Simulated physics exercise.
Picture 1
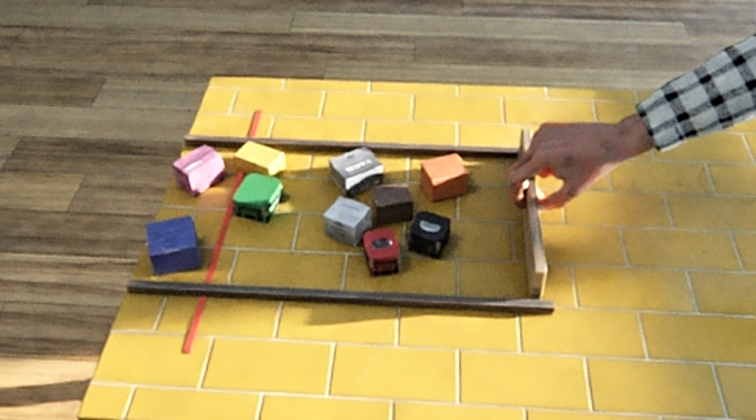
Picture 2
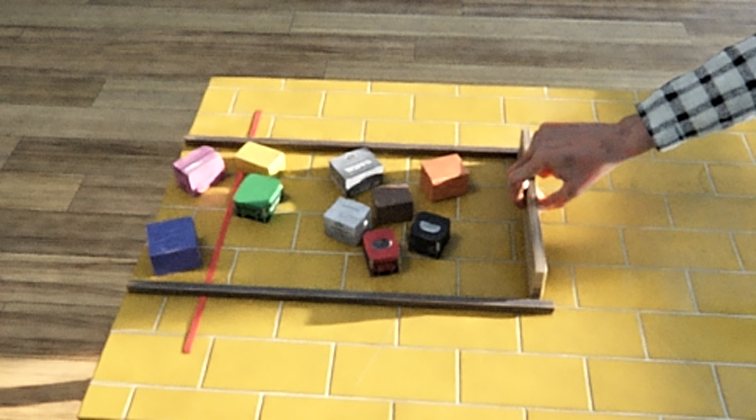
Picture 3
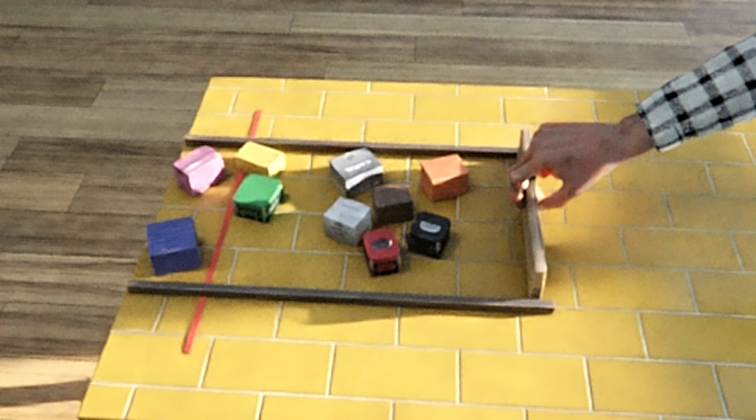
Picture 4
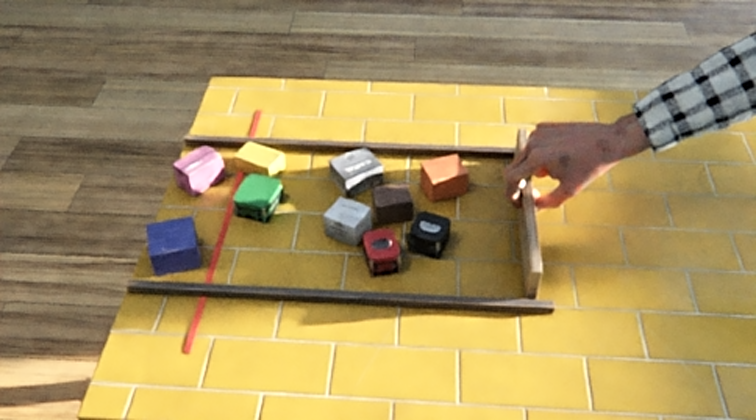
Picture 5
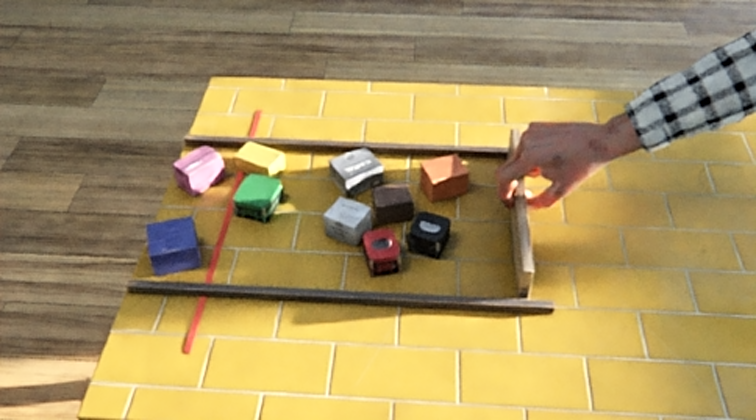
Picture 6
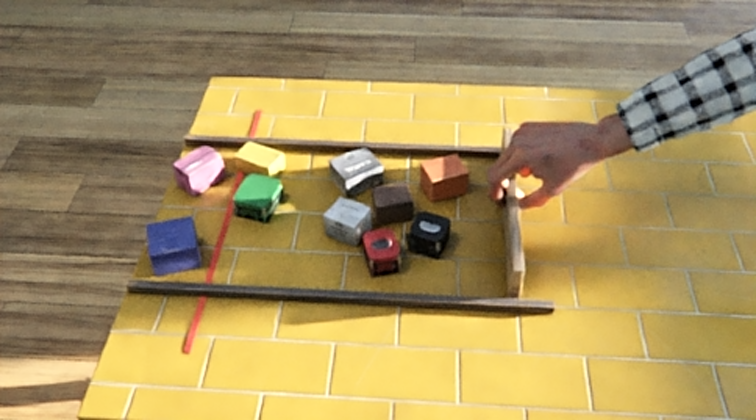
We see a hand in a checked sleeve holding a board upright at the right of a channel of scattered coloured blocks; after staying almost still, it slides the board slightly left, while the blocks remain in place.
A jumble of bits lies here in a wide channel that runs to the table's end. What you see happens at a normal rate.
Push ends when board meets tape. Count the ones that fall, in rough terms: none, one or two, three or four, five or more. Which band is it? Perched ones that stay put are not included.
Once it stops, the band for pieces knocked off is one to two, pretty clearly.
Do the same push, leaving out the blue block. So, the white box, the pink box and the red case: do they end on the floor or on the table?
The white box holds on; the pink box comes down; the red case holds on.
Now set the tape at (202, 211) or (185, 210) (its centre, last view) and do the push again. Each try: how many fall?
First try 6, second try 6.
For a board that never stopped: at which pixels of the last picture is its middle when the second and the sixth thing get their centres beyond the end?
The first puts it near (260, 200), the next near (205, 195).
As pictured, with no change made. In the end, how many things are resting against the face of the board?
It touches 4.
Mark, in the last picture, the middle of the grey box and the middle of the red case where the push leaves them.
The first comes to rest at (183, 156), and the second at (192, 261).
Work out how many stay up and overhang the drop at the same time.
Answer: 3.
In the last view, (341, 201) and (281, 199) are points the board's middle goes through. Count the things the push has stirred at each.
It comes to 7 for the first spot, 9 for the other.
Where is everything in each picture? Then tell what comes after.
The first picture shows pink box (199, 170); blue block (174, 246); yellow block (260, 161); board (530, 209); tape (229, 212).
The second picture shows blue block (174, 246); orange block (444, 178).
The third picture shows yellow block (260, 162); board (530, 209).
The fourth picture shows pink box (200, 171); black case (430, 235).
The fifth picture shows blue block (174, 246); white box (348, 221).
The sixth picture shows pink box (200, 171); blue block (174, 246); yellow block (260, 162); board (510, 209); tape (229, 212).
Early on, none off yet; pink box at rest near (200, 171); blue block at rest near (174, 246); yellow block at rest near (260, 162).
Finally, the number that fall off is one or two; lost, yellow block and pink box.
